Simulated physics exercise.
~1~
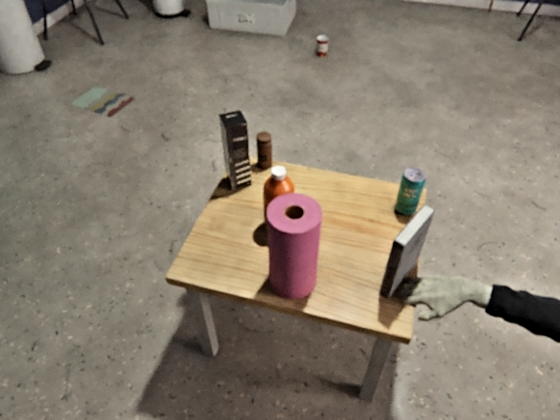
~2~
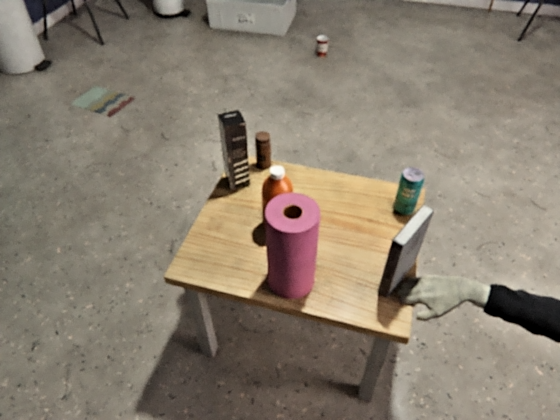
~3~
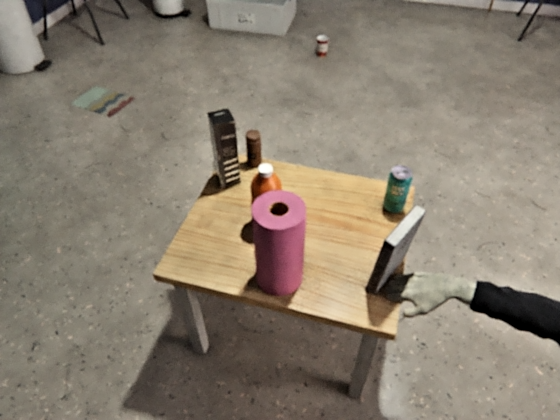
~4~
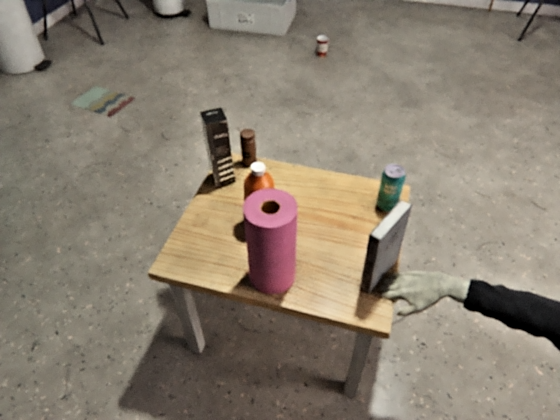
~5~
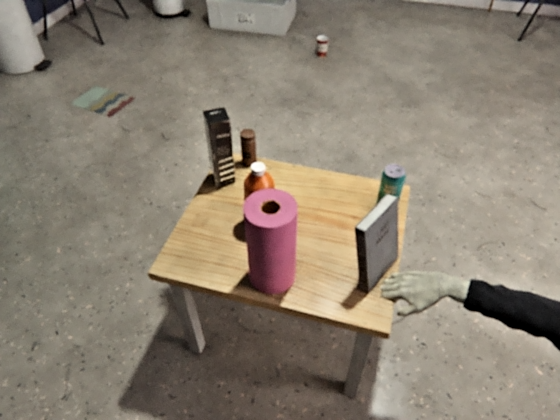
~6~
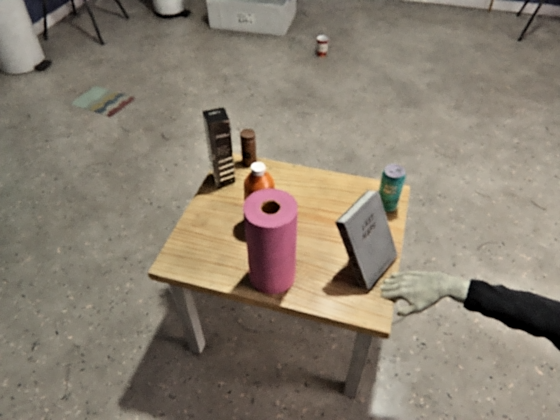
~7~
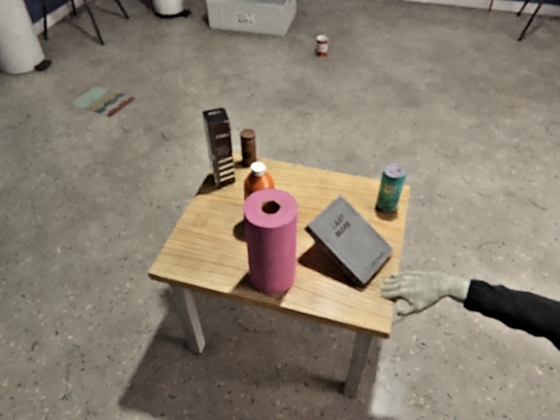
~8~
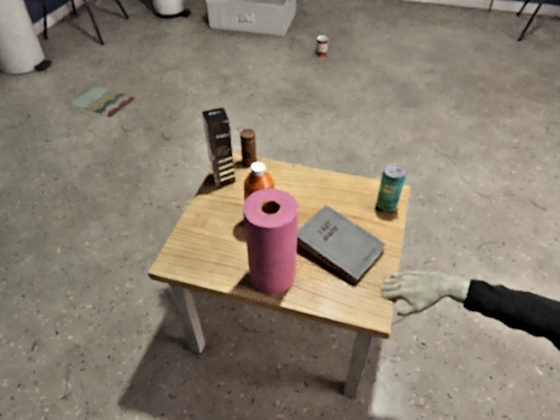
In the video, a gloved hand rests at the right edge of a small wooden table as the table shifts slightly left and stops; the upright grey book then tips leftward and ends lying flat, while the roll, bottle, can, carton and shaker stay standing.
